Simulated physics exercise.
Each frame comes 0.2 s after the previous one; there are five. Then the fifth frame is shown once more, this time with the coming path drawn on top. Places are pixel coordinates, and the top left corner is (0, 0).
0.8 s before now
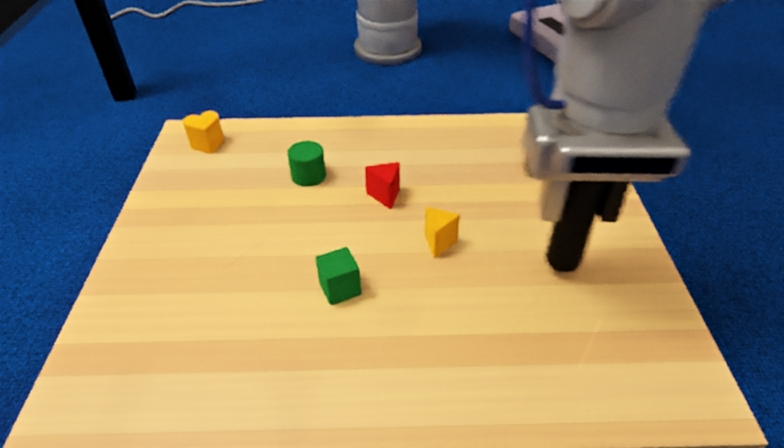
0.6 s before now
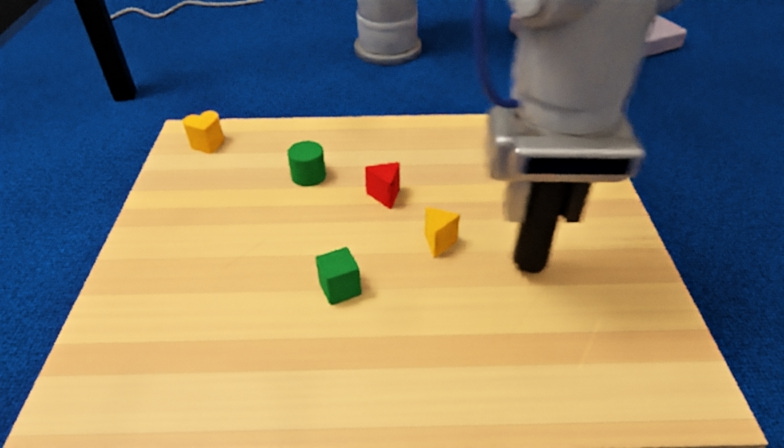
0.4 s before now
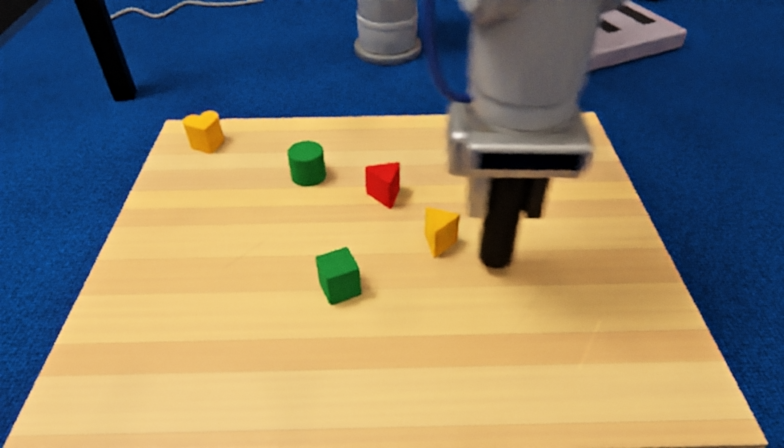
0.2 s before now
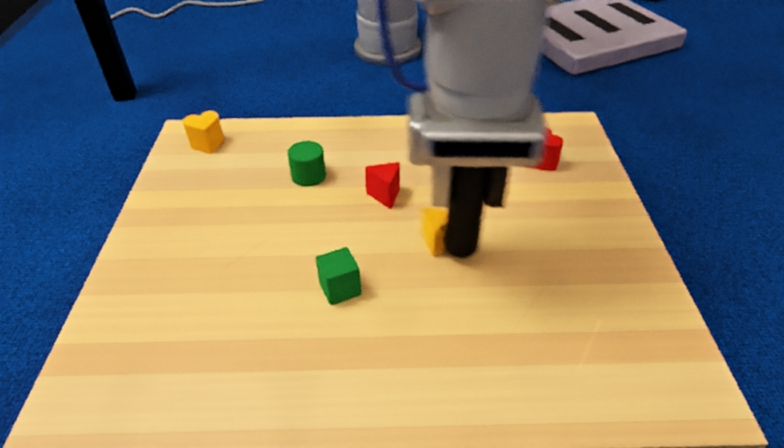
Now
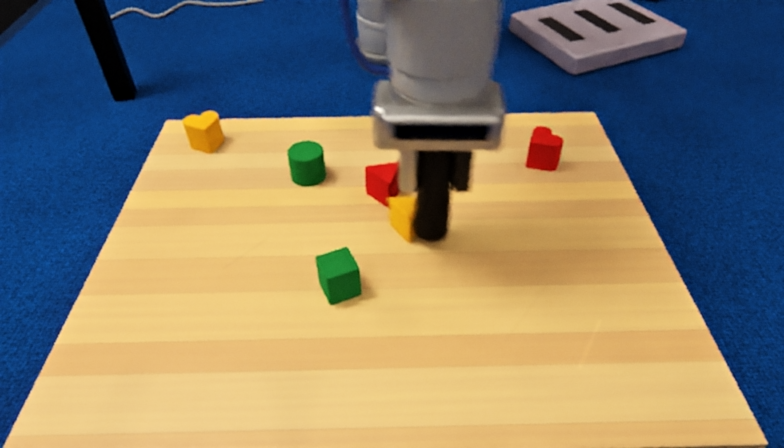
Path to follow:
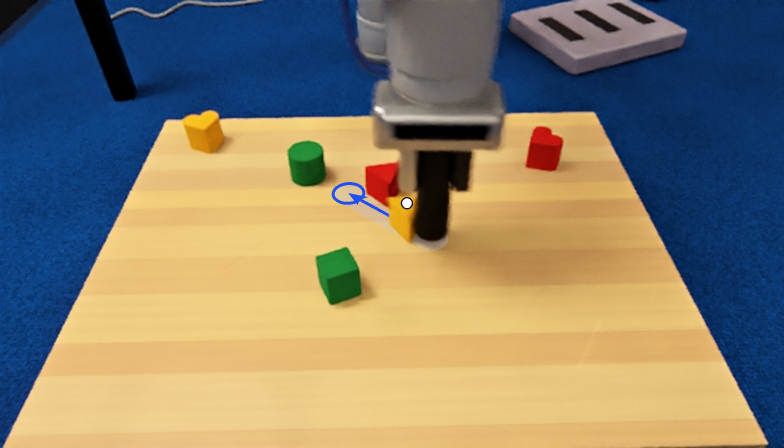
The footage shows a robotic arm with a dark rod moving left over a wooden board of small coloured blocks, reaching the yellow triangle and pushing it a short way left and back toward the red triangle.
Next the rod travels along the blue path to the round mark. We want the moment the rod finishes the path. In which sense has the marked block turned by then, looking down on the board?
It turns round anticlockwise.
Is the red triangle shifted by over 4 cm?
No, it doesn't check out.
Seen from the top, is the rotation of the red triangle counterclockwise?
No.
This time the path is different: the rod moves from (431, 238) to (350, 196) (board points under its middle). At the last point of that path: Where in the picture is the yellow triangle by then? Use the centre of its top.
Answer: (322, 170).
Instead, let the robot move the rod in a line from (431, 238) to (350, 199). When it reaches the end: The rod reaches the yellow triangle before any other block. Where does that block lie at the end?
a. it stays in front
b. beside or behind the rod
(a)
Drawn move, in a line from (431, 238) to (349, 193); the dot is on the yellow triangle.
The first path, step by step. One third of the way, rod (401, 214); yellow triangle (376, 189).
Two thirds of the way, rod (374, 199); red triangle (379, 161), turned 55° clockwise; yellow triangle (347, 177).
At the end, rod (348, 185); green round block still; red triangle (373, 157), turned 110° clockwise; yellow triangle (320, 169), turned 40° anticlockwise.
